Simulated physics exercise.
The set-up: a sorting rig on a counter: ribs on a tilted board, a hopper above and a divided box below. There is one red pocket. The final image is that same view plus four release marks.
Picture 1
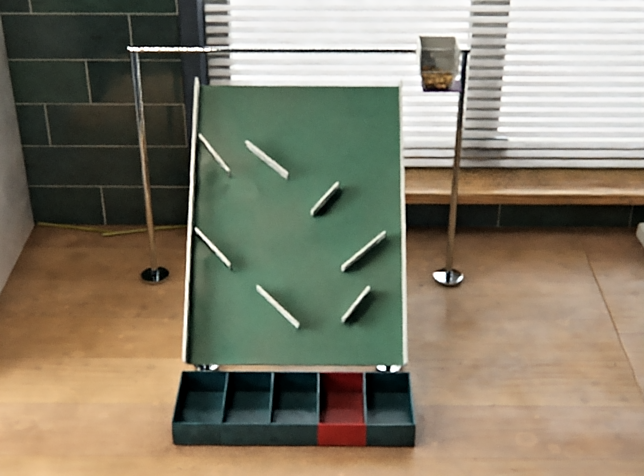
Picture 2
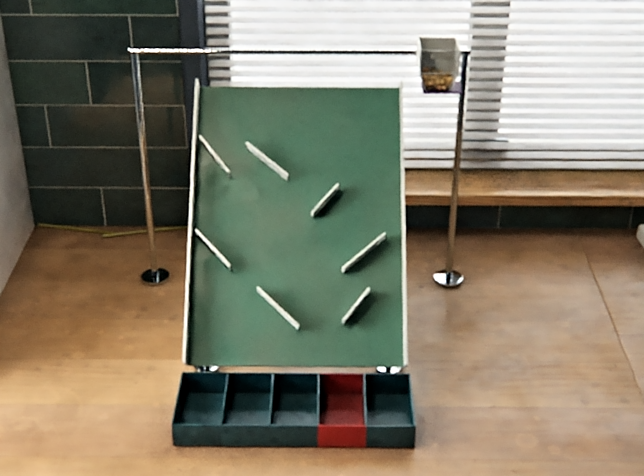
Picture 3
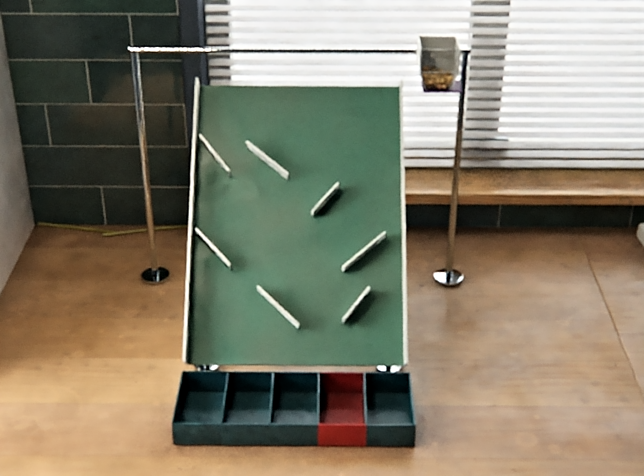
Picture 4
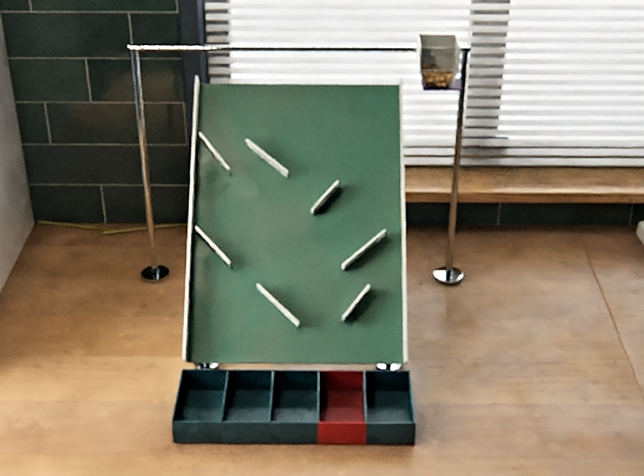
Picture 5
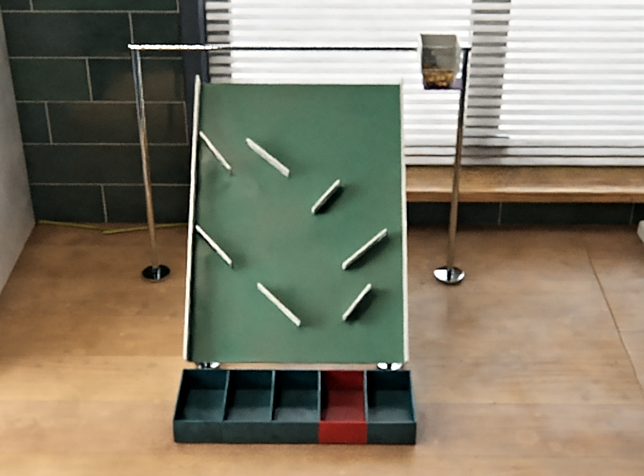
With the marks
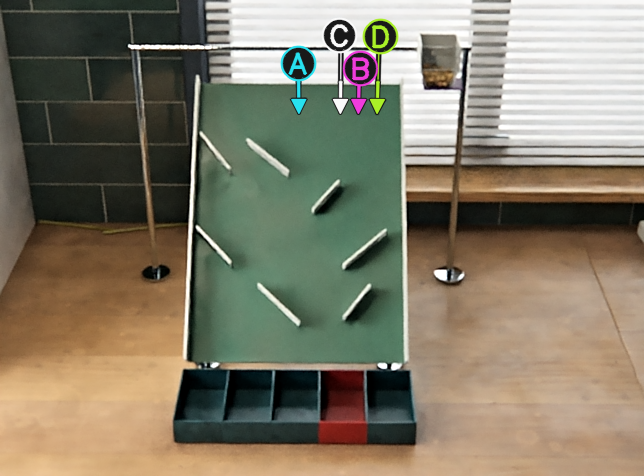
The clip shows a tilted green board with seven pale ribs on a counter, a small hopper at its upper right and a divided box with one red pocket below, while nothing visibly moves.
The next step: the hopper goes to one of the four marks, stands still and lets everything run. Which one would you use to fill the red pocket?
Choose A.
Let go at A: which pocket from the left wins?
The fourth.
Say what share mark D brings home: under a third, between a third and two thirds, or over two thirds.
Under a third.
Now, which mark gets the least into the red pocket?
That is mark D.
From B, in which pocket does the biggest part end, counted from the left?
The third.
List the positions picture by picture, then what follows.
The first picture shows hopper at (436, 78), dried chickpeas, door shut.
The second picture shows ribs (199, 135) to (229, 172), (247, 142) to (288, 175), (312, 212) to (338, 184).
The third picture shows ribs (196, 228) to (230, 264), (343, 267) to (385, 232), (257, 286) to (299, 325).
The fourth picture shows ribs (343, 318) to (369, 285).
The fifth picture shows red pocket at (343, 431), number 4 of 5 from the left.
On the marked copy, mark A meets the board at (298, 108); mark B meets the board at (358, 108); mark C meets the board at (340, 108); mark D meets the board at (377, 108).
If A is chosen, most in the red pocket, about a quarter in other pockets.
If B is chosen, about a third in the red pocket, about two thirds in other pockets.
If C is chosen, about a third in the red pocket, about two thirds in other pockets.
If D is chosen, a small part in the red pocket, most in other pockets, a stray few outside the box.
